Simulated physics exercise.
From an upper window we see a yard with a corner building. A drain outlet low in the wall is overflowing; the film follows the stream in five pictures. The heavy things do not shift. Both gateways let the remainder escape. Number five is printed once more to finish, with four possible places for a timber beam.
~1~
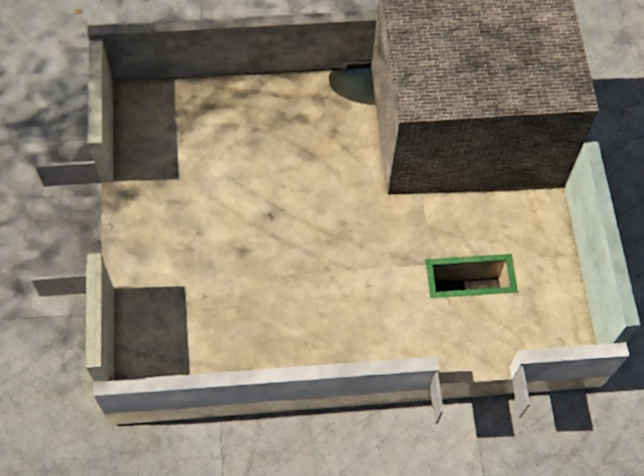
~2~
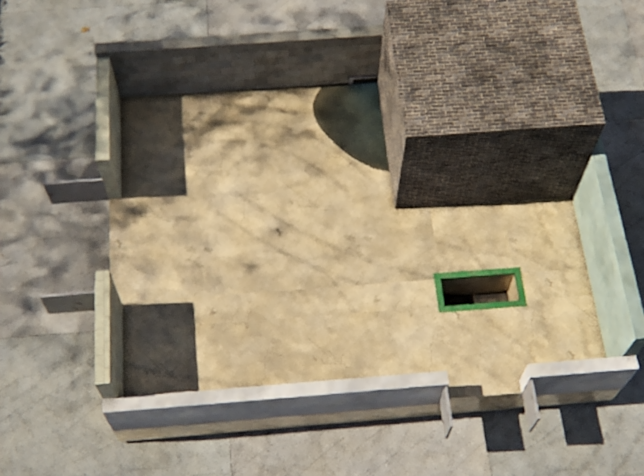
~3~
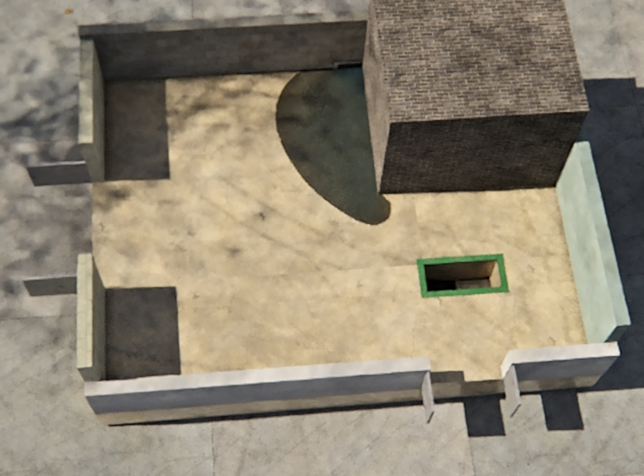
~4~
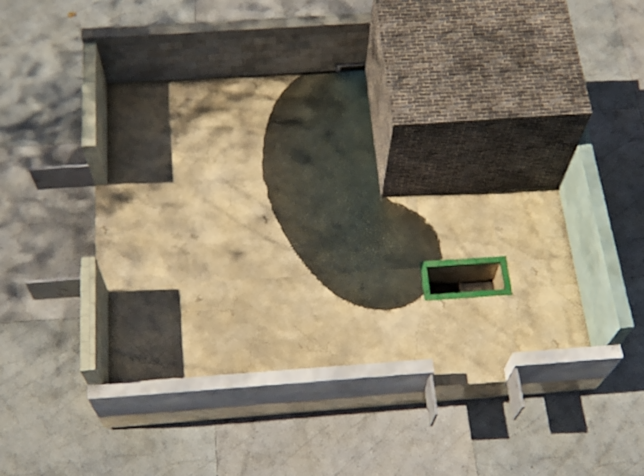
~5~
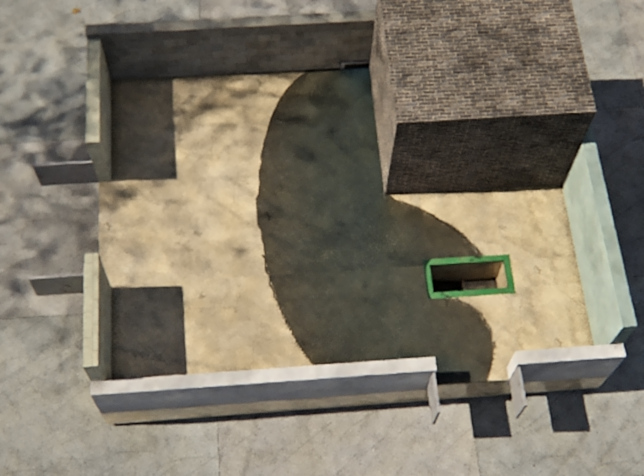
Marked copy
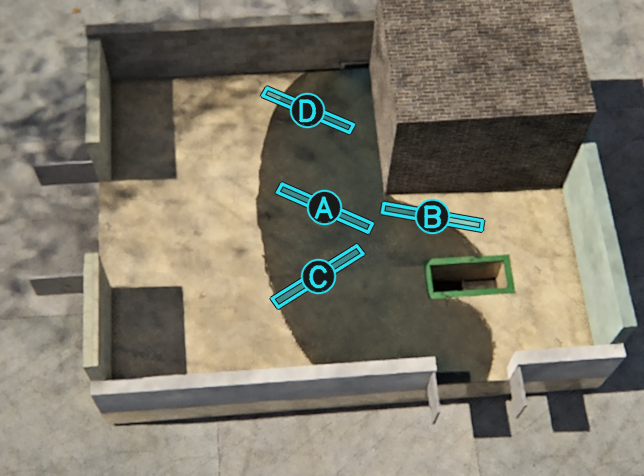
The clip opens on a walled yard seen from above, with a small dark wet patch beside the corner building. The patch spreads across the pale ground, curving down and to the right past the building's corner. It then reaches the green-edged pit and the front wall, covering the middle of the yard.
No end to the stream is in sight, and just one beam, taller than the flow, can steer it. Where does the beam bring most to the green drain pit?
A.
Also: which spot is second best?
That is spot C.
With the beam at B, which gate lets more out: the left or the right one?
The right gate.
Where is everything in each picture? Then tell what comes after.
Outfall at (359, 64); green drain pit at (471, 276); open gate at (471, 369); open gate at (114, 233); front seen at (359, 98), 1 % of the ground wet; green drain pit still dry, in the first frame.
Front seen at (375, 162), 5 % of the ground wet; green drain pit still dry, in the second frame.
Front seen at (361, 216), 11 % of the ground wet; green drain pit still dry, in the third frame.
Front seen at (381, 304), 21 % of the ground wet; green drain pit still dry, in the fourth frame.
In the fifth frame, 33 % of the ground is wet; green drain pit taking water.
On the marked copy, A from (279, 188) to (370, 227); B from (383, 207) to (481, 225); C from (275, 302) to (359, 249); D from (264, 91) to (351, 128).
For spot A, about 57 % of the stream goes into the green drain pit, about 38 % out by the gates.
For spot B, about 14 % of the stream goes into the green drain pit, about 80 % out by the gates.
For spot C, about 26 % of the stream goes into the green drain pit, about 63 % out by the gates.
For spot D, about 15 % of the stream goes into the green drain pit, about 74 % out by the gates.
